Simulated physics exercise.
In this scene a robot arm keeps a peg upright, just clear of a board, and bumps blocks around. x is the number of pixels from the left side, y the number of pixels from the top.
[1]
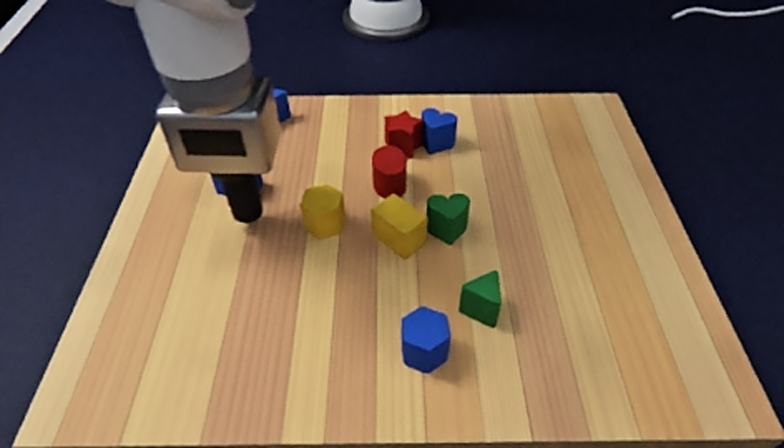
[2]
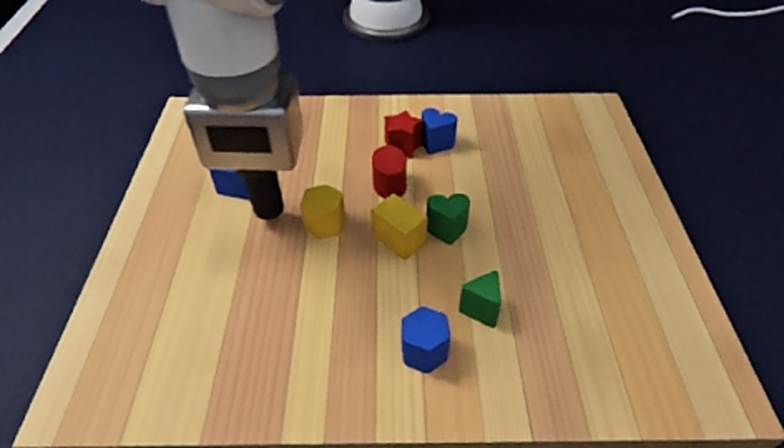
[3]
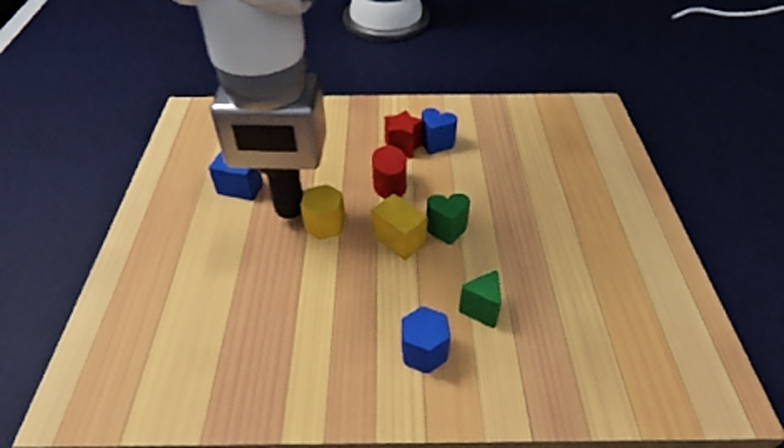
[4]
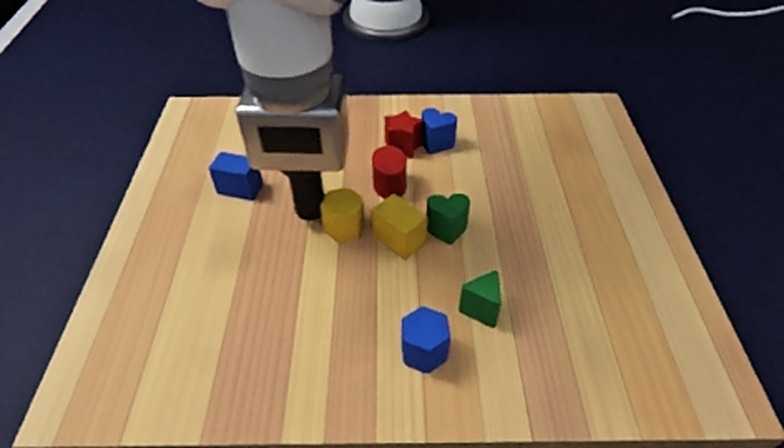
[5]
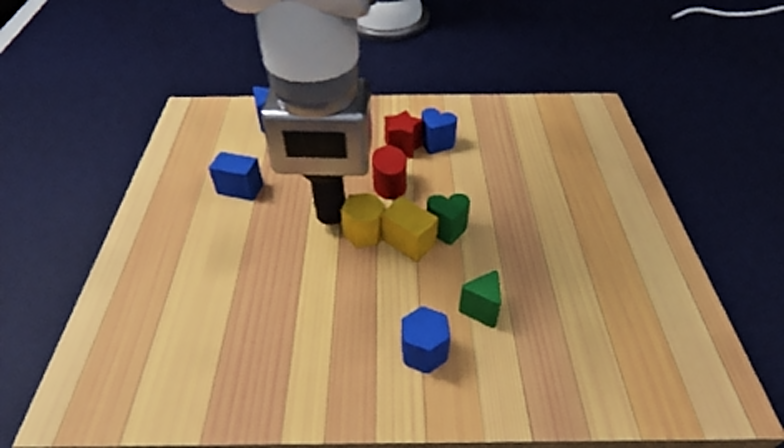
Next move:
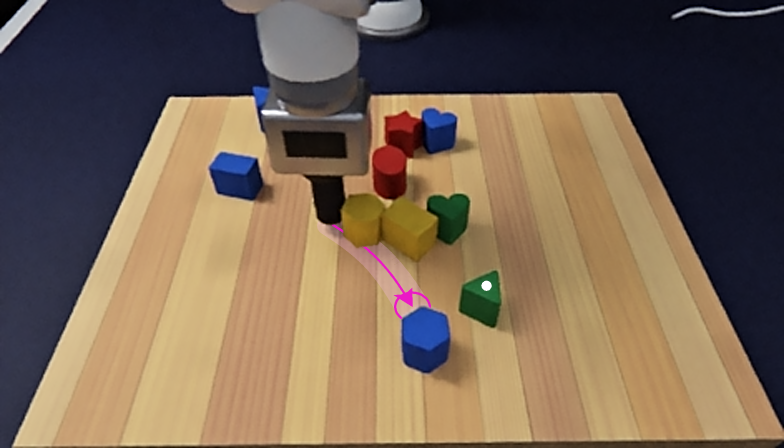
In the video, a robot arm lowers a dark peg near a wooden board of colored blocks and moves it right, pushing a yellow six-sided block a short way against a yellow oblong block, which shifts slightly.
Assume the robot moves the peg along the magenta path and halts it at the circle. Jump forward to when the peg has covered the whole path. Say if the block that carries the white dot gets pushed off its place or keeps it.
It sits in its place.
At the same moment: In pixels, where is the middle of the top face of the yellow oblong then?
It will end up at (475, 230).
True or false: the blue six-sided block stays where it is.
True - the claim holds.
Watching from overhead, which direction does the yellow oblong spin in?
Viewed from above, counterclockwise.
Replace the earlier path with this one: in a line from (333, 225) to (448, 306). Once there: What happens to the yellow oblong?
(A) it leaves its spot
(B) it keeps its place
Correct choice: A.
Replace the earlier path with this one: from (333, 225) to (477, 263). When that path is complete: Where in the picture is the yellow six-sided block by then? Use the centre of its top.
It is going to be at (519, 249).
The line goes from (333, 225) by way of (377, 259) to (413, 307); the dot is on the green triangular piece.
The first path, step by step. One third of the way, peg at (363, 236); yellow six-sided block at (397, 227); yellow oblong at (445, 227), turned 25° anticlockwise; green heart-shaped block at (452, 202), turned 15° anticlockwise.
Two thirds of the way, peg at (390, 264); yellow six-sided block at (429, 247), turned 30° anticlockwise; yellow oblong at (470, 230), turned 50° anticlockwise; green heart-shaped block at (452, 202), turned 15° anticlockwise.
At the end, peg at (413, 297); yellow six-sided block at (440, 254), turned 45° anticlockwise; yellow oblong at (475, 230), turned 65° anticlockwise; blue six-sided block unmoved; green heart-shaped block at (452, 202), turned 15° anticlockwise; green triangular piece unmoved.
